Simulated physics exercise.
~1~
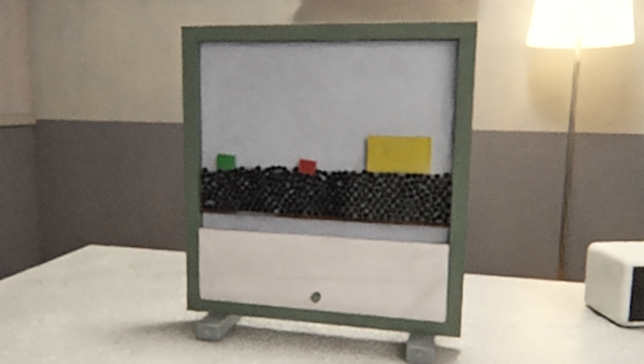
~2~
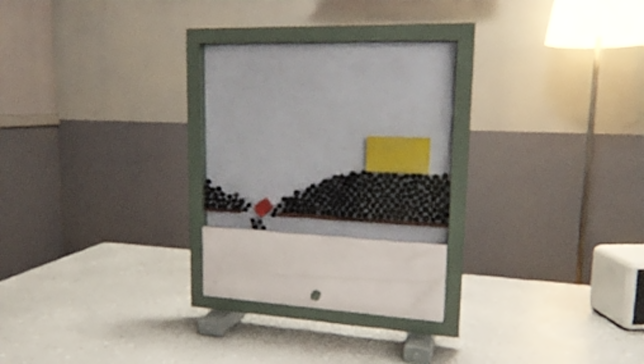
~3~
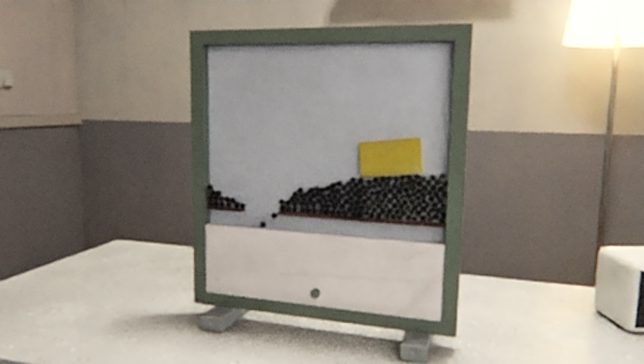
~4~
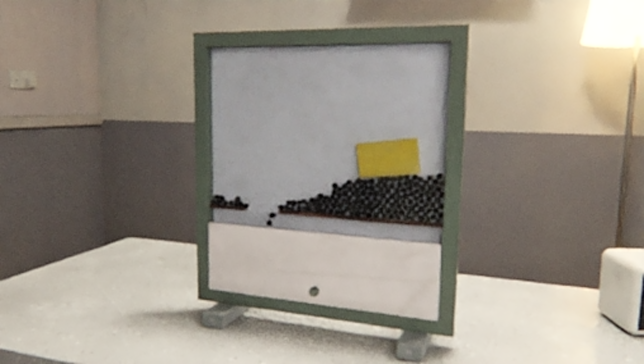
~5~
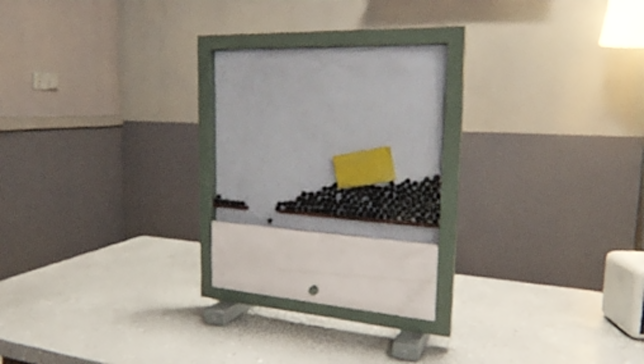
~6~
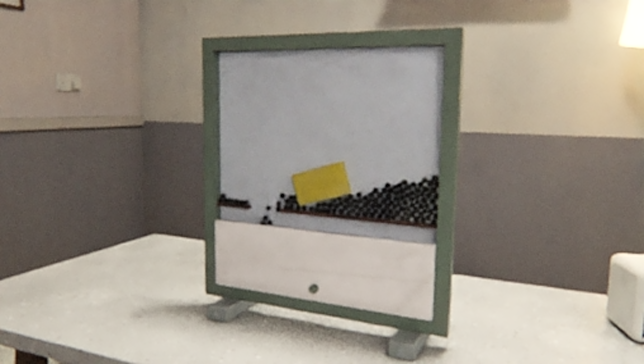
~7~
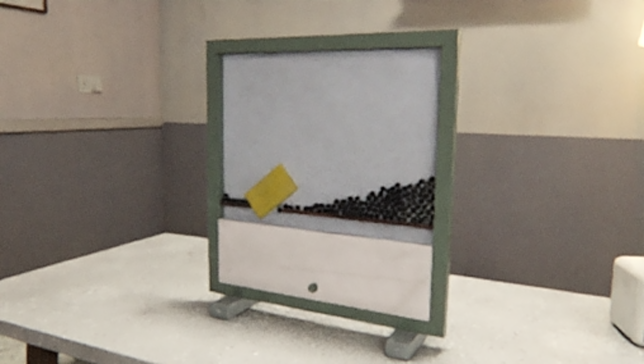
In a plain room with a glowing lamp, the camera faces a thin green-framed case on a white table and drifts slowly sideways. Behind its clear front, a flat layer of black beads holds a small green block at left, a small red one near the middle and a large yellow one at right. The beads pour through a gap left of centre, and the green block disappears. The red block tips into the opening and vanishes too. As the right-hand beads slope down, the yellow block slides left and ends tilted steeply over the gap.
